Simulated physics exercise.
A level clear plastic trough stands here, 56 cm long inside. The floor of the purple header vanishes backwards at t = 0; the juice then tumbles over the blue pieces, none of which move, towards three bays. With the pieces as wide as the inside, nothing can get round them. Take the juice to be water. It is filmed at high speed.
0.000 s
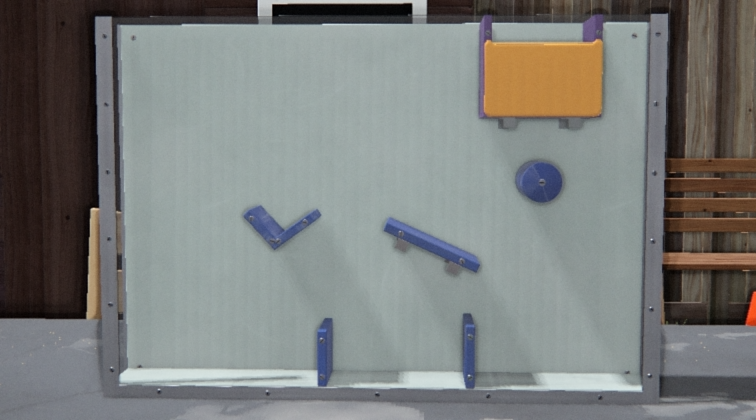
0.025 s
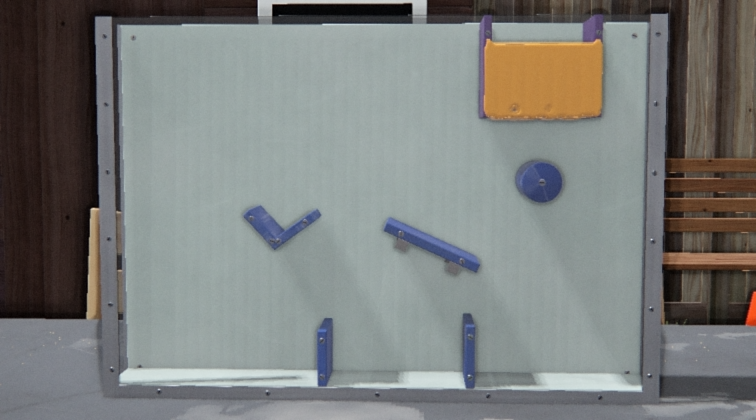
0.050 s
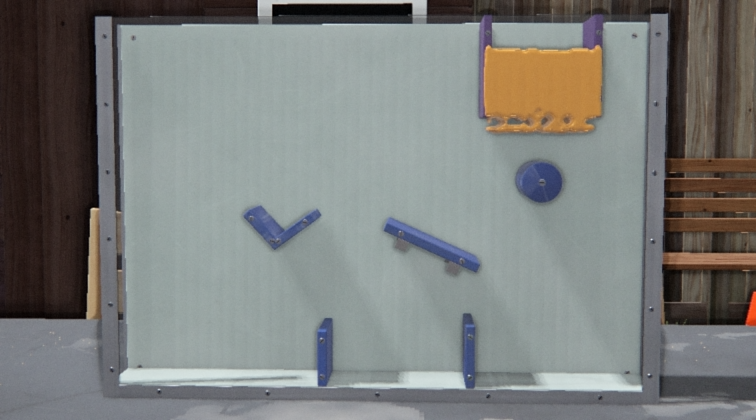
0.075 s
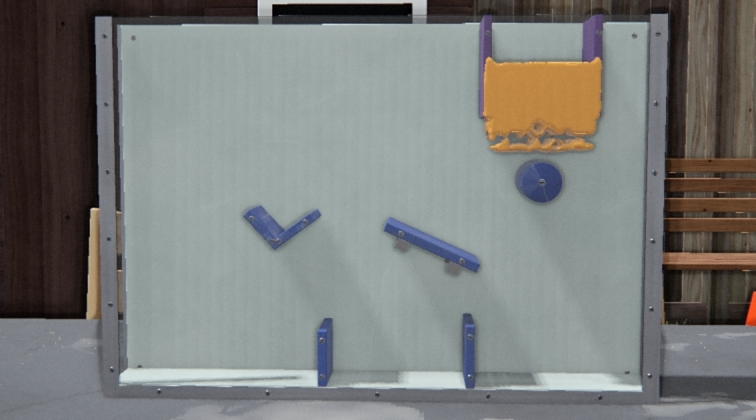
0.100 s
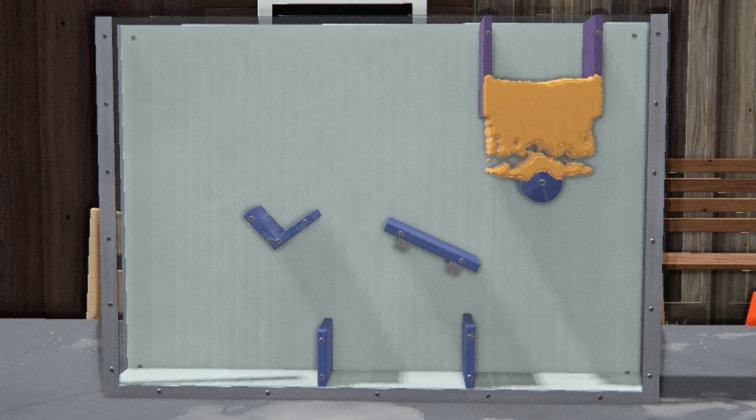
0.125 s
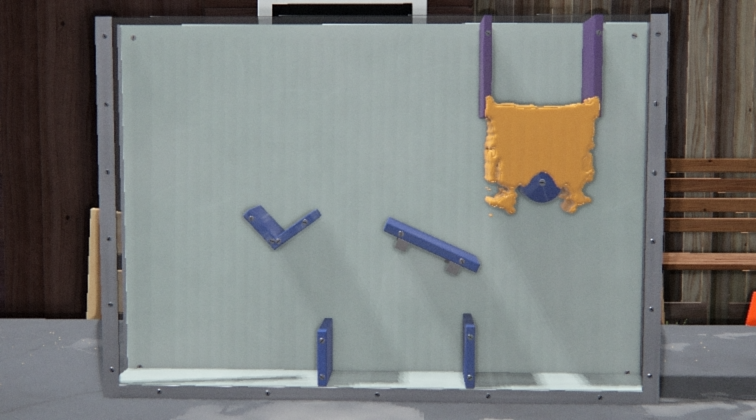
Orange liquid dropping in a block from a purple-sided holder at upper right, striking a blue disc and parting around it.
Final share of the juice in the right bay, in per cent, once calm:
80 per cent.
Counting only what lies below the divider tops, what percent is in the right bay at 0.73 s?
Roughly 76 percent.
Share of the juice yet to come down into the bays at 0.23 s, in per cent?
I'd say around 55 percent.
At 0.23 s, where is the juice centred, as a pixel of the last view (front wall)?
Centre of mass, last view: Approx. (543, 287).
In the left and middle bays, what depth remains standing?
Roughly 0.0 cm and 0.0 cm.
After 0.23 s 55 per cent has yet to come down; below, left 0, middle 1, right 44.
After 0.37 s 33 per cent has yet to come down; below, left 0, middle 4, right 63.
After 0.73 s 6 per cent has yet to come down; below, left 11, middle 7, right 77.
In the end the left bay holds 11, the middle 7 and the right 80 per cent.
